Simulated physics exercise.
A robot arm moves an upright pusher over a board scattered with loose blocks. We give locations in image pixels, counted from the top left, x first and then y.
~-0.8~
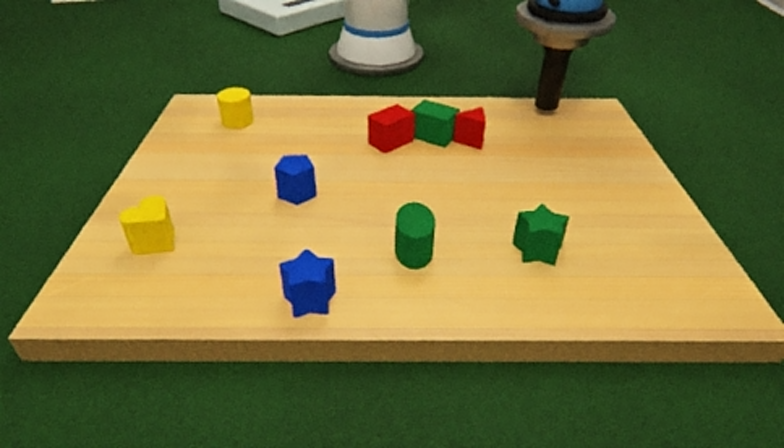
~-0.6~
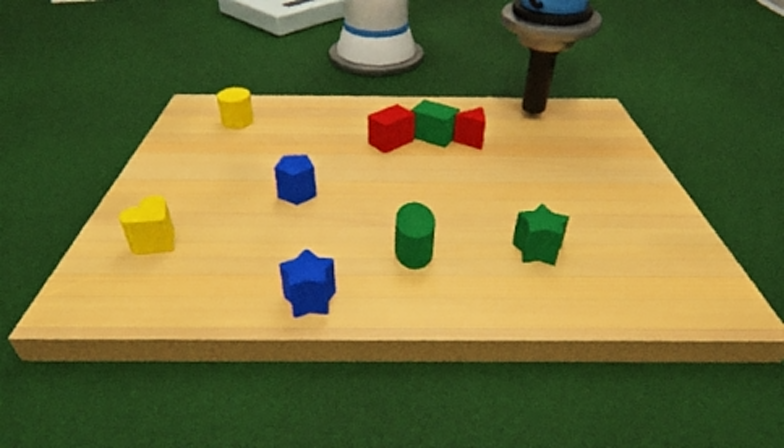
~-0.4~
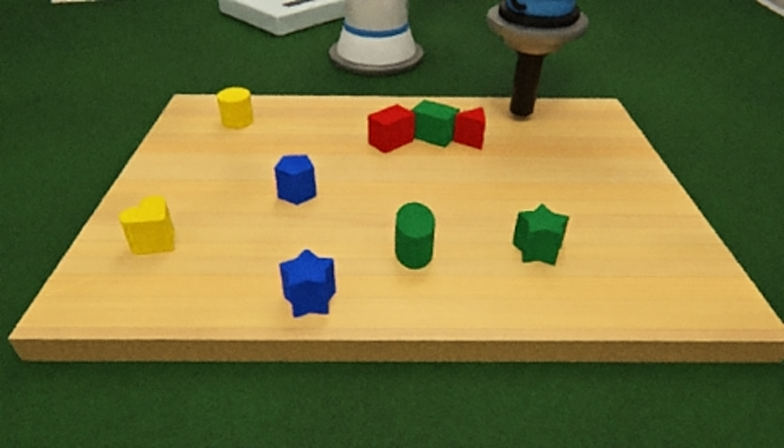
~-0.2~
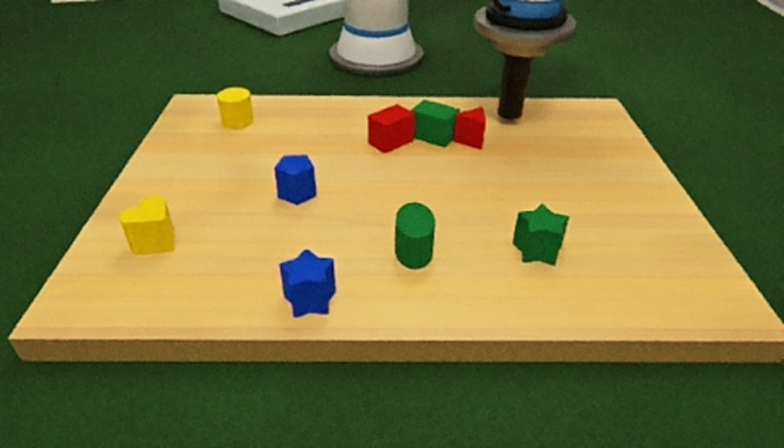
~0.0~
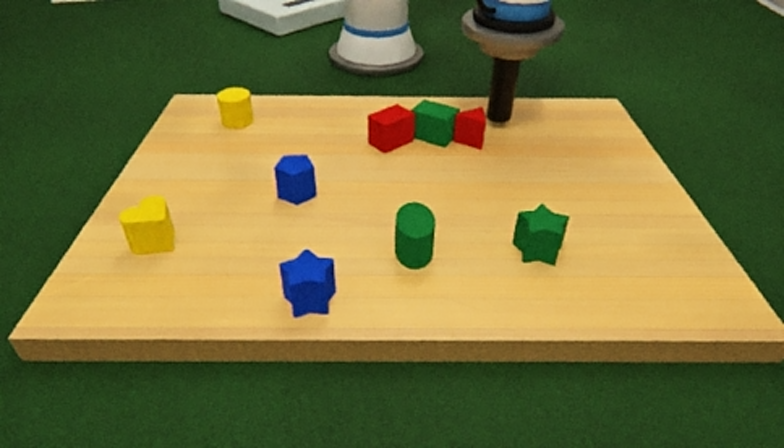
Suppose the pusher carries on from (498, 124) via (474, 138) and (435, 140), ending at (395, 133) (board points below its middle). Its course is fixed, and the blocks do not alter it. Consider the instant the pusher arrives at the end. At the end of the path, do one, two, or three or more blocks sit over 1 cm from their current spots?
Three or more blocks.
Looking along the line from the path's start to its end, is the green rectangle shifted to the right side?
Yes.
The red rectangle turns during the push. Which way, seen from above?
From above, counter-clockwise.
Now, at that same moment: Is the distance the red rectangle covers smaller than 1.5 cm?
No, it doesn't check out.
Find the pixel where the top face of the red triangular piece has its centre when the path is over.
The top centre is at (455, 127).
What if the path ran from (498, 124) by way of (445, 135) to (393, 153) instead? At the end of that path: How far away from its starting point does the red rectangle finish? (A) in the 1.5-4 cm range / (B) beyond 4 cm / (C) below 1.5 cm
The correct letter is B.
The first path, step by step. One third of the way, pusher at (475, 131); red triangular piece at (464, 123), turned 15° anticlockwise.
Two thirds of the way, pusher at (434, 133); red rectangle at (376, 114), turned 40° anticlockwise; green rectangle at (405, 103), turned 15° clockwise; red triangular piece at (455, 127), turned 70° anticlockwise.
At the end, pusher at (395, 126); red rectangle at (368, 114), turned 80° anticlockwise; green rectangle at (374, 94), turned 20° clockwise; red triangular piece at (455, 127), turned 70° anticlockwise.
